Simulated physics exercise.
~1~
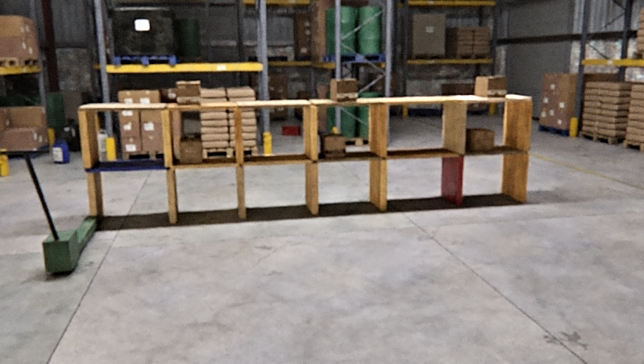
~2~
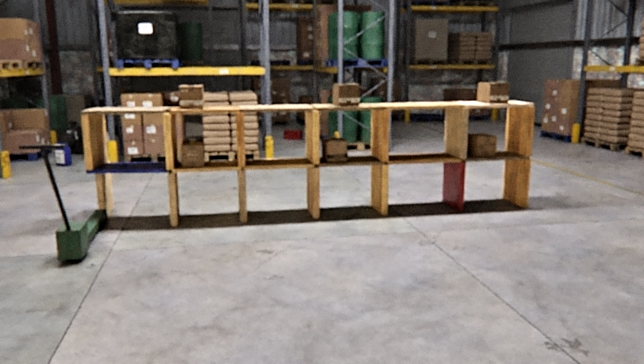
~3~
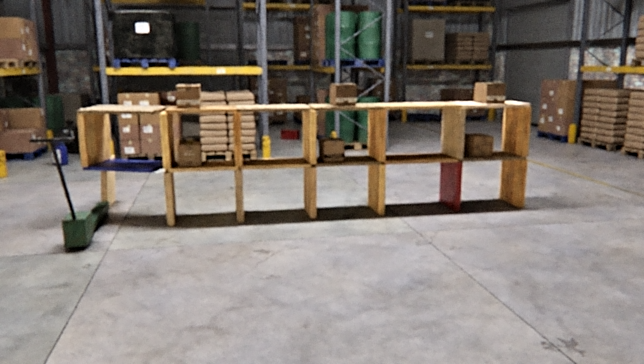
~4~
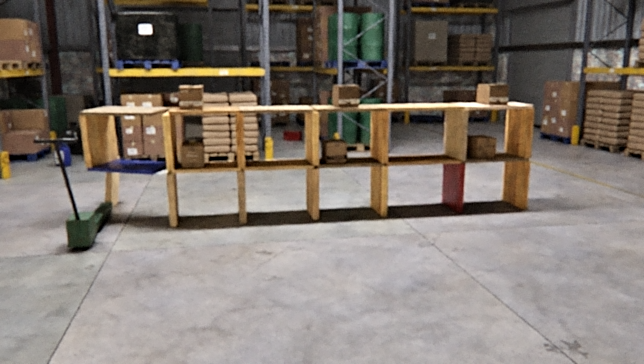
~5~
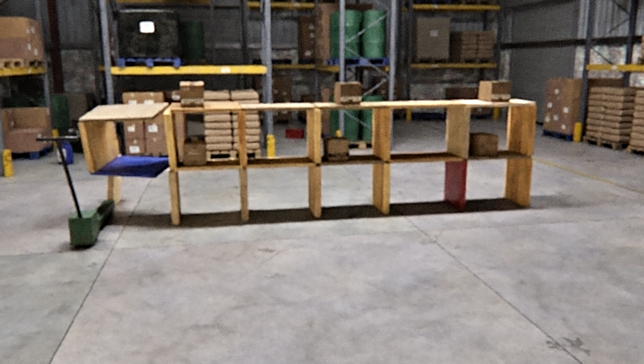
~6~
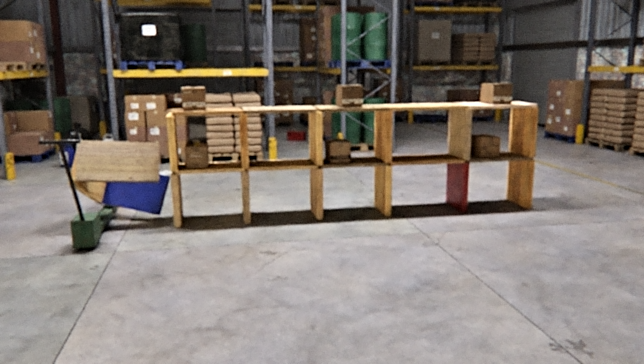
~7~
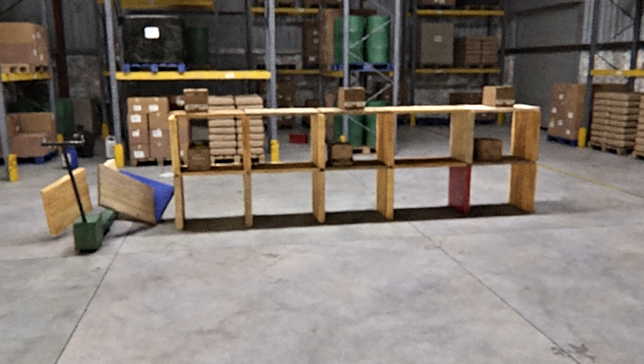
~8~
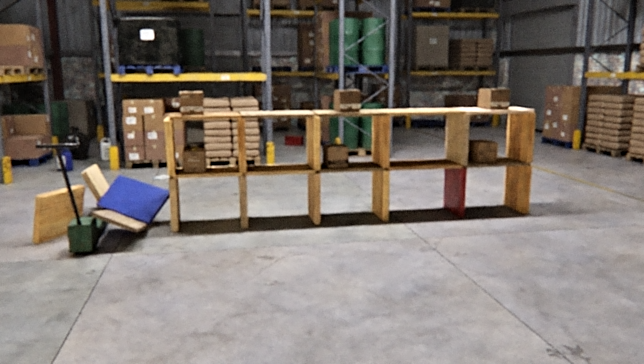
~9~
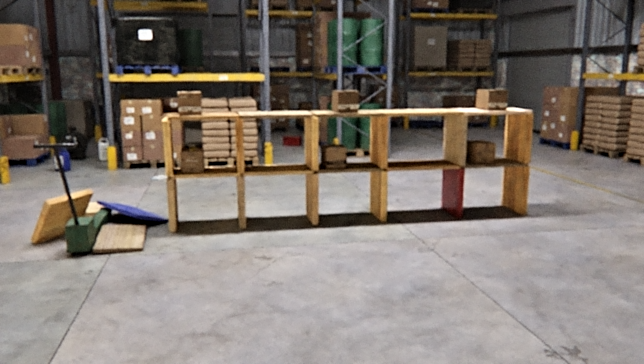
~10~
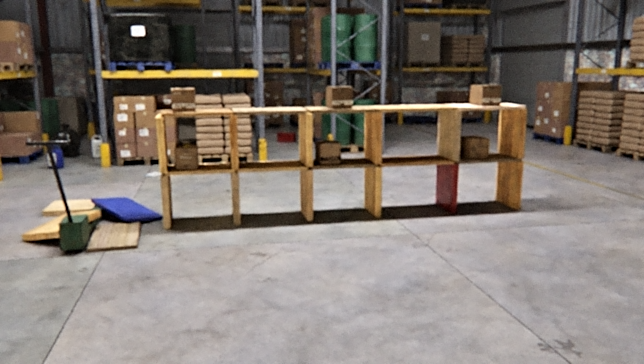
To begin with, a long two-tier rack of timber uprights and boards stands on a warehouse floor, with small cartons on it and a green floor jack at its left end. The jack shifts right against the lowest left upright, pushing it inward, and then stays put. The blue board above begins to tilt, and the end section leans left and drops. Its boards and uprights tumble around the jack, sliding down and settling flat. At the end, a low heap including the blue board lies beside the jack, while the rest, including the red upright, still stands.
